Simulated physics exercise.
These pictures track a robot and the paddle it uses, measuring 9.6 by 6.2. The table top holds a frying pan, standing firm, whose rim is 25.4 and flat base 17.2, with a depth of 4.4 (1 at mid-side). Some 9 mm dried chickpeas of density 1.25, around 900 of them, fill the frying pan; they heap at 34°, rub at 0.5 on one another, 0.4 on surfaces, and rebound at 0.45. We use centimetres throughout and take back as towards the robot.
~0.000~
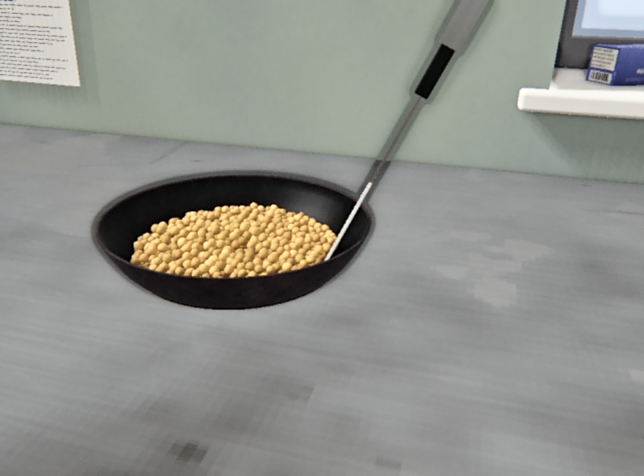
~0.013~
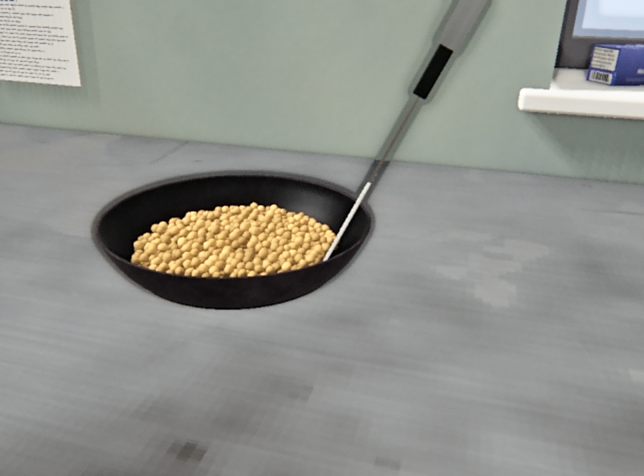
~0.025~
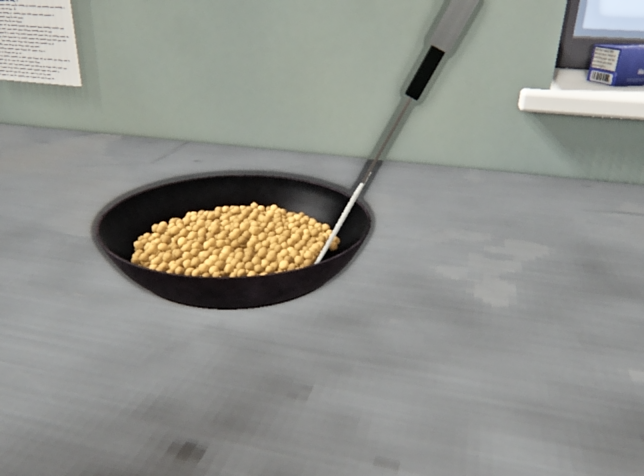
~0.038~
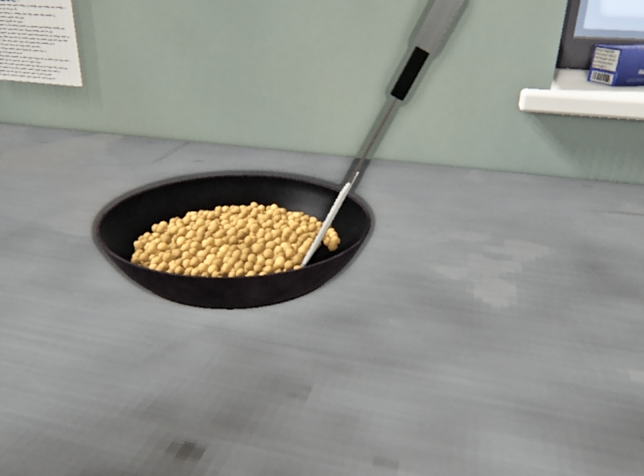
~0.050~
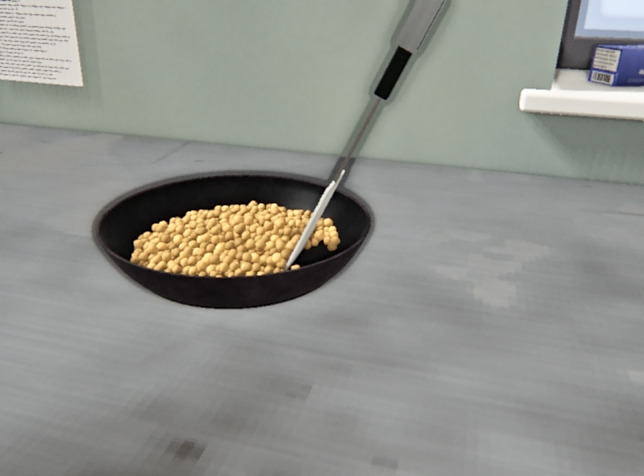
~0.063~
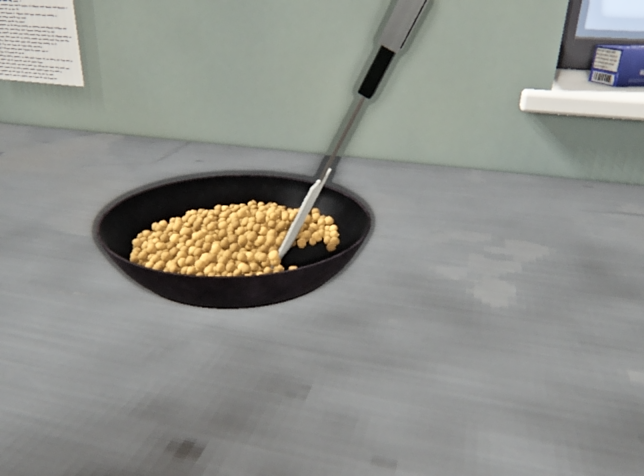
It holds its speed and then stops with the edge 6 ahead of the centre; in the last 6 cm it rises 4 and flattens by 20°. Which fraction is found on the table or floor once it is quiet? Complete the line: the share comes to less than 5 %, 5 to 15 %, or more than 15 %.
The share comes to 5 to 15 %.
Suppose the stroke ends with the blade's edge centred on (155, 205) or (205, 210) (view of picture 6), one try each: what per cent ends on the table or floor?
Close to 15 and close to 5 per cent, respectively.
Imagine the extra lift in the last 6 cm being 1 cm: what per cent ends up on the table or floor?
Result: Approx. 0 %.
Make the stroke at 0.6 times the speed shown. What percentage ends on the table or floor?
Roughly 0 percent ends on the table or floor.
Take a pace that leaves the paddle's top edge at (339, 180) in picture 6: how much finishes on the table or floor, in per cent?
0 %.
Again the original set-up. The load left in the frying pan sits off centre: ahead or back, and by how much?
I'd say it's roughly 3.5 cm toward the front.
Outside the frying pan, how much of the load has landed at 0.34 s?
I'd say close to 8 in a hundred.
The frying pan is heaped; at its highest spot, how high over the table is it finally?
Close to 4.5 centimetres high.
By 0.09 s, sloping 65°, highest piece 7 above the table; 900 in the frying pan.
By 0.12 s, sloping 58°, highest piece 7 above the table; 900 in the frying pan.
By 0.34 s, sloping 45°, highest piece 4 above the table; 834 in the frying pan, 64 on the table or floor, 2 on the blade or in flight.
By 1.39 s, sloping 45°, highest piece 4 above the table; 834 in the frying pan, 66 on the table or floor.
Final count, 834 in the frying pan, 66 on the table or floor. That is 7 % on the table or floor.
